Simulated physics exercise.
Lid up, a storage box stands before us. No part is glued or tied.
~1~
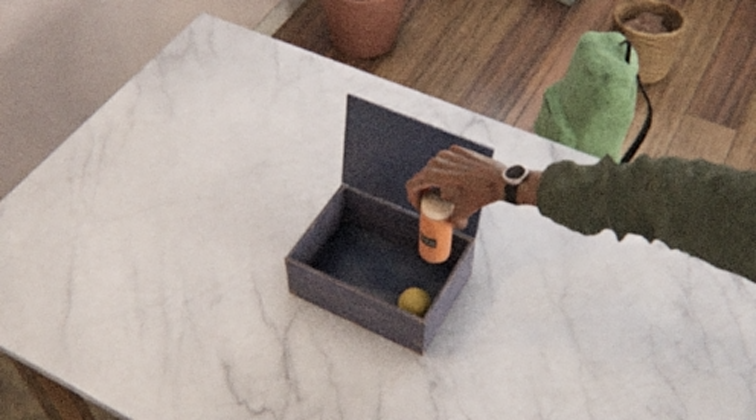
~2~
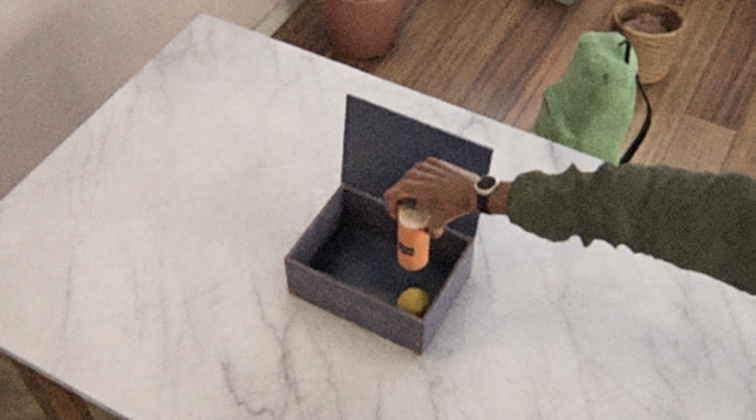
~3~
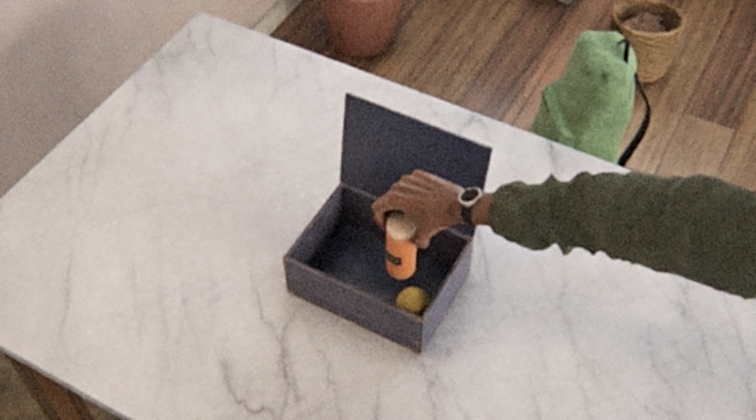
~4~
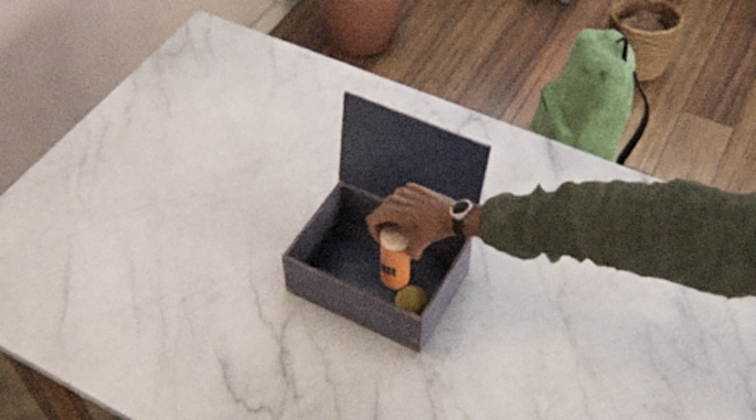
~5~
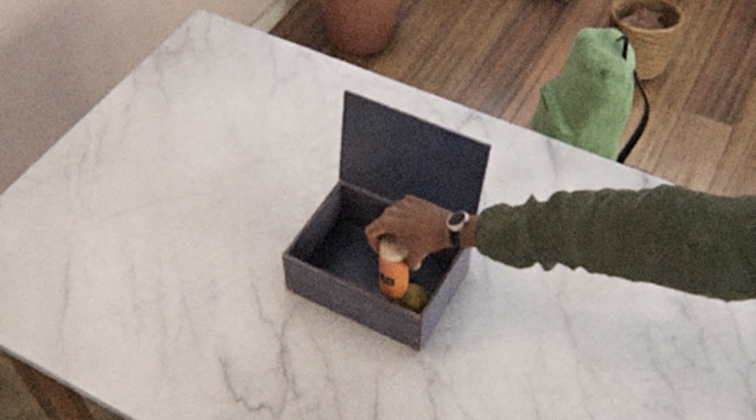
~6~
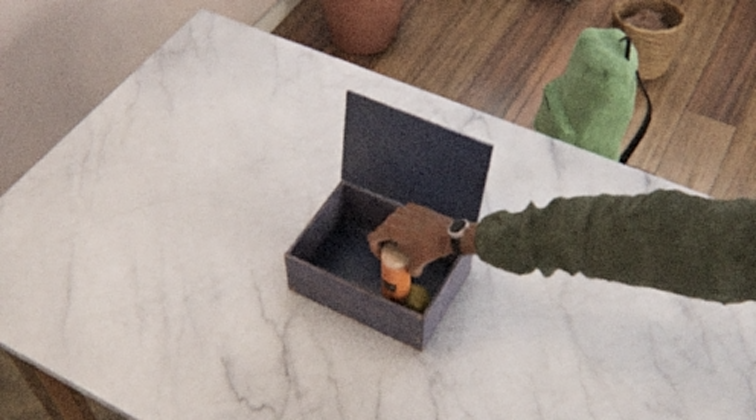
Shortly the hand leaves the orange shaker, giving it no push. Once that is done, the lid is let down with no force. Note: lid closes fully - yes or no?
Yes.
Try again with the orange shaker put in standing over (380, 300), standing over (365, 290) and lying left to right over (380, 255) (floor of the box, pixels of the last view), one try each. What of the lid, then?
Open, Open, Closed.
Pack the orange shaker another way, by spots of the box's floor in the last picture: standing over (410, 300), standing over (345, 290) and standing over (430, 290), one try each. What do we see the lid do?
So: First shut tight, second open, third open.
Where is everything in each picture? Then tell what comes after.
In the first frame, on its way; orange shaker (436, 226).
In the second frame, on its way; orange shaker (414, 235).
In the third frame, on its way; orange shaker (401, 246).
In the fourth frame, on its way; orange shaker (395, 256).
In the fifth frame, on its way; orange shaker (394, 266).
In the sixth frame, in place under the hand; orange shaker (396, 273).
Then, 0.50 s on from there, orange shaker on its side near (373, 271); yellow lemon shifted a little.
Then, 1.40 s on from there, lid 72° above the rim; orange shaker on its side near (385, 242); yellow lemon shifted a little.
Then, 2.10 s on from there, lid 23° above the rim; orange shaker on its side near (385, 242); yellow lemon shifted about its own width.
In the end, lid shut; toppled in the box, orange shaker; yellow lemon unmoved. At the end, from the last picture's camera, orange shaker near (385, 242).
